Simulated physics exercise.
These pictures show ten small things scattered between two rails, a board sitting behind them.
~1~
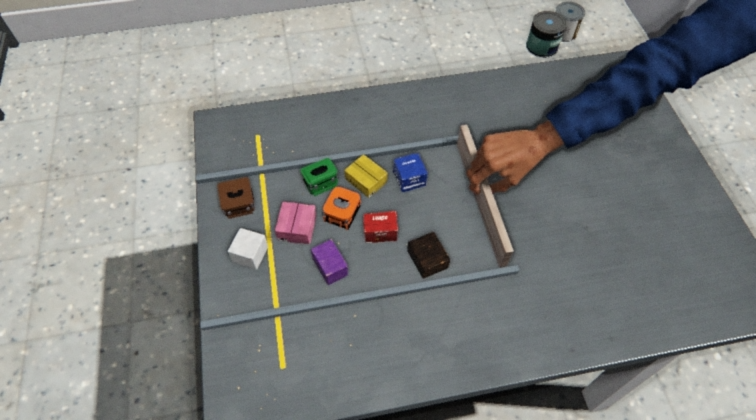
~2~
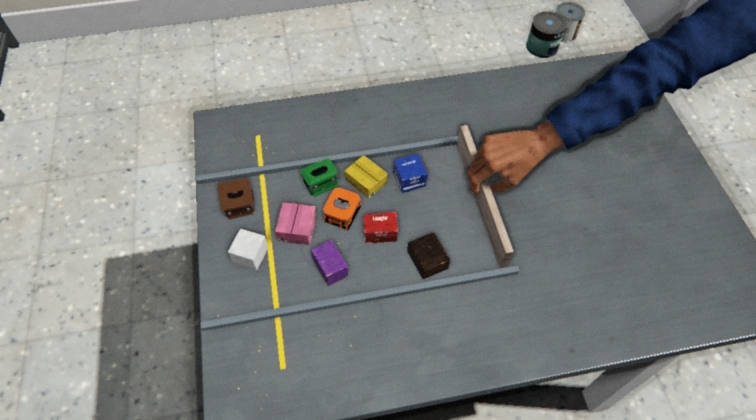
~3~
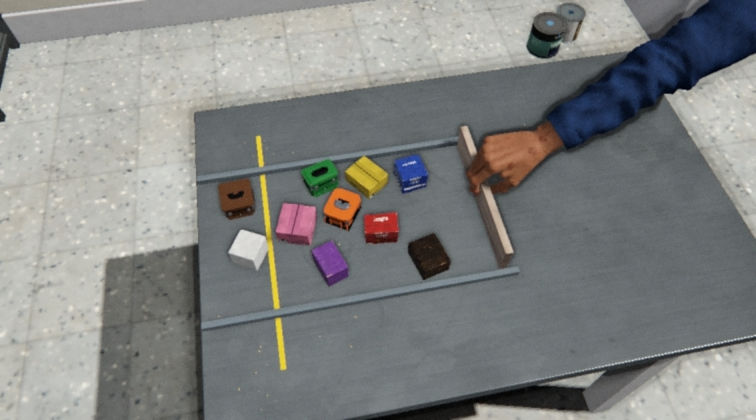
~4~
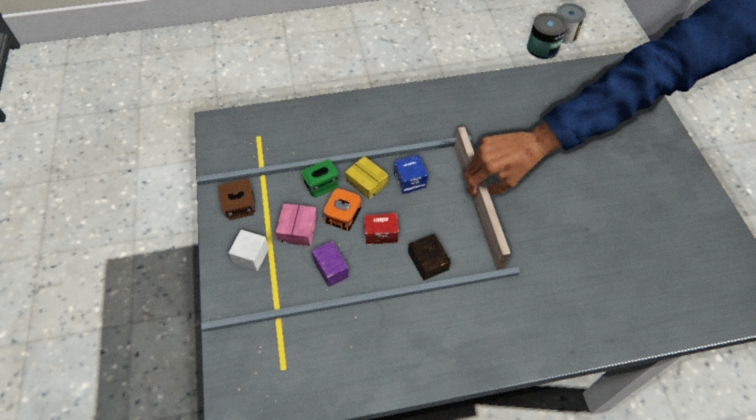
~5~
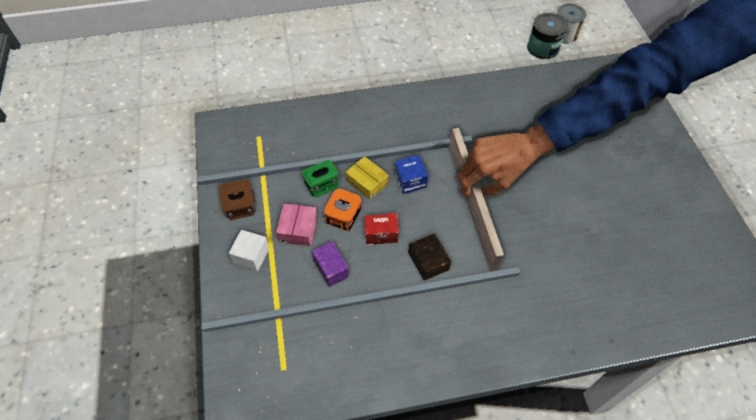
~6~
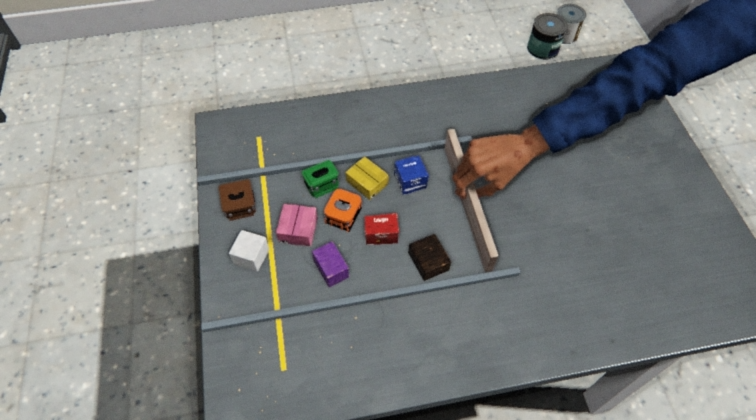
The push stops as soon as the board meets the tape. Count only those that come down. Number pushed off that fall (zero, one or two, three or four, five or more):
The count that drops over the edge is just one or a pair.
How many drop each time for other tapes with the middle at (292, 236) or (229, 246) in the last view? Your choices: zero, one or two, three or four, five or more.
One to two, then 5 or more.
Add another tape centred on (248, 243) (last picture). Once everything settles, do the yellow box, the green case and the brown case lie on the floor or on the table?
Going in order, the yellow box keeps its spot, then the green case goes off the edge, then the brown case goes off the edge.
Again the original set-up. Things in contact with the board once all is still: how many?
Count: 4.
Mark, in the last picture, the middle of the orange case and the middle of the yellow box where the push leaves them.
You'll find the orange case at roughly (250, 232) and the yellow box at roughly (222, 192).
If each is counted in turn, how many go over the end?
Result: A total of 2.
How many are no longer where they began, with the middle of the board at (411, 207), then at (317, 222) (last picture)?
Respectively 3 and 9.
A little later, none off yet; brown case at rest near (238, 200); white block at rest near (250, 251); pink box at rest near (297, 225).
Next, none off yet; brown case shifted a little near (226, 202); white block at rest near (249, 252); pink box shifted about its own width near (264, 224).
When it is over, the number that fall off is one or two; down, green case and brown case.
